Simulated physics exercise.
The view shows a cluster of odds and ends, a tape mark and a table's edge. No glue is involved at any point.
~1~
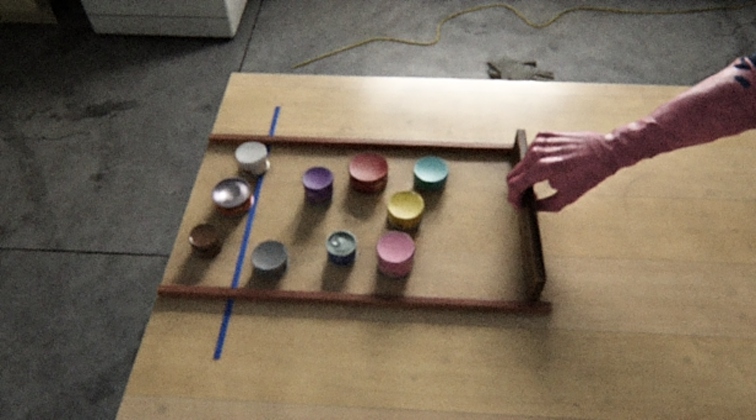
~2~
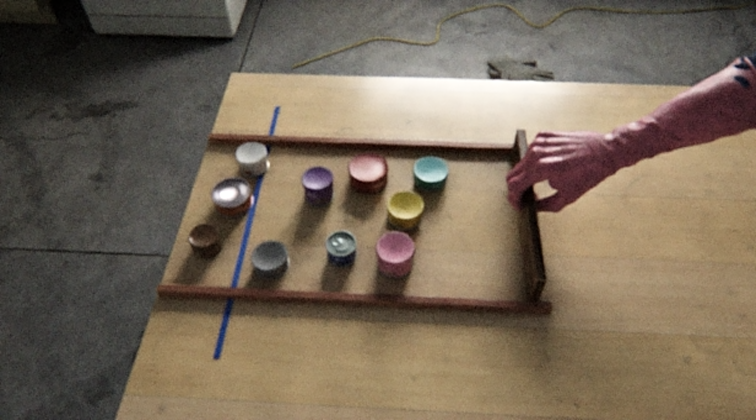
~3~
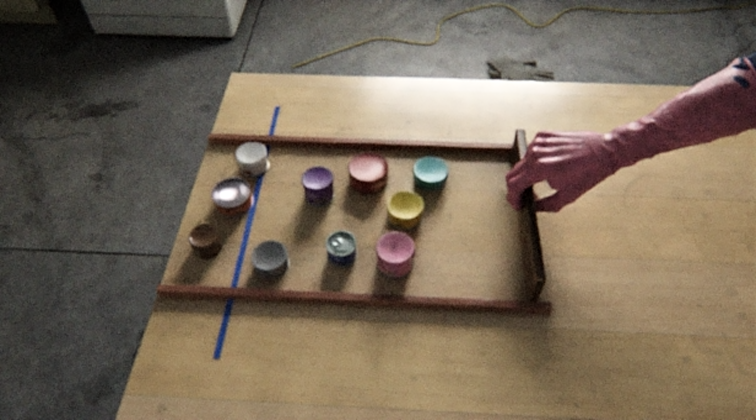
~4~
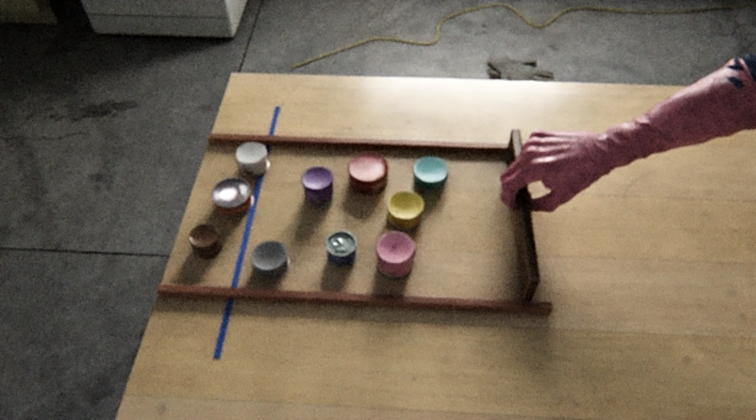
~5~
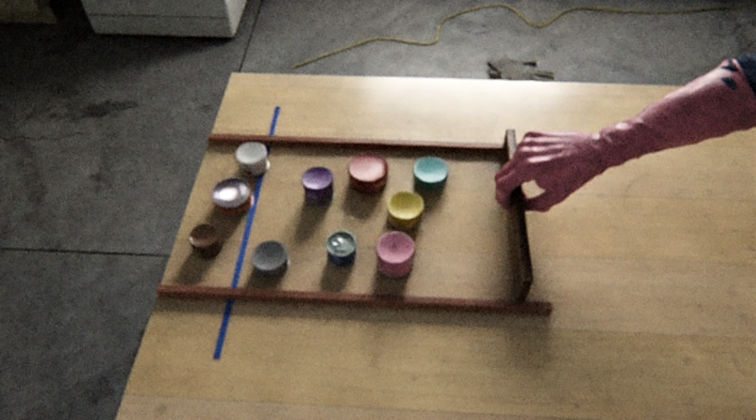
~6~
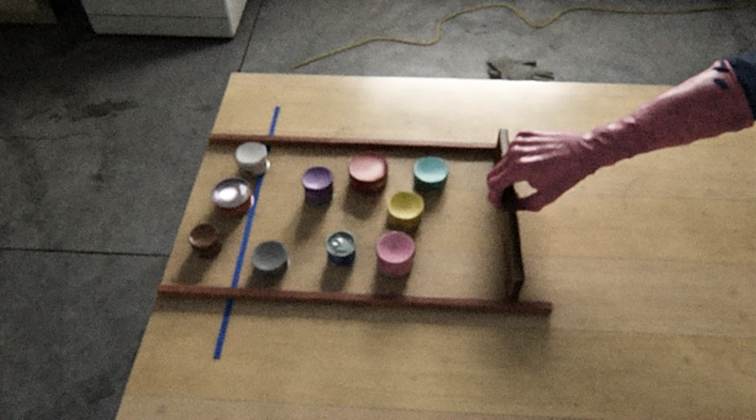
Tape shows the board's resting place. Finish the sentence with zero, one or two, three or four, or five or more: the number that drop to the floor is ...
The number that drop to the floor is one or two.
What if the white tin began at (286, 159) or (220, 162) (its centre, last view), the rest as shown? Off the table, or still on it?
Place by place, it goes down, then goes down.
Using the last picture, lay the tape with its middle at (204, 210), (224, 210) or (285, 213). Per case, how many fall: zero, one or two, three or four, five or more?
First at least five, next more than four, finally none at all.
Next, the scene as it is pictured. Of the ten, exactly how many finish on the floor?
The total is 1.
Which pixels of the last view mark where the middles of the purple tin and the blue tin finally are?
First: About (241, 180); second: About (212, 230).
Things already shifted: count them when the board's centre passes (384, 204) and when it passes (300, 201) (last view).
6, then 8.
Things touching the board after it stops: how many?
Number in contact with it: 4.
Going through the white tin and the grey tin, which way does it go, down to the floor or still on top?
In the end the white tin ends up below, the grey tin stays where it is.
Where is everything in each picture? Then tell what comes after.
The first picture shows brown tub (206, 241); orange tin (233, 198); white tin (253, 160); board (527, 210); tape (252, 211).
The second picture shows orange tin (233, 198); blue tin (342, 249).
The third picture shows white tin (253, 160); yellow tin (405, 211).
The fourth picture shows brown tub (206, 241); grey tin (271, 260).
The fifth picture shows orange tin (233, 198); purple tin (319, 187).
The sixth picture shows brown tub (206, 241); orange tin (233, 198); white tin (253, 160); board (508, 209); tape (252, 211).
A little later, none off yet; brown tub at rest near (206, 241); orange tin at rest near (233, 198); white tin at rest near (253, 160).
When it is over, the number that fall off is one or two; down, white tin.
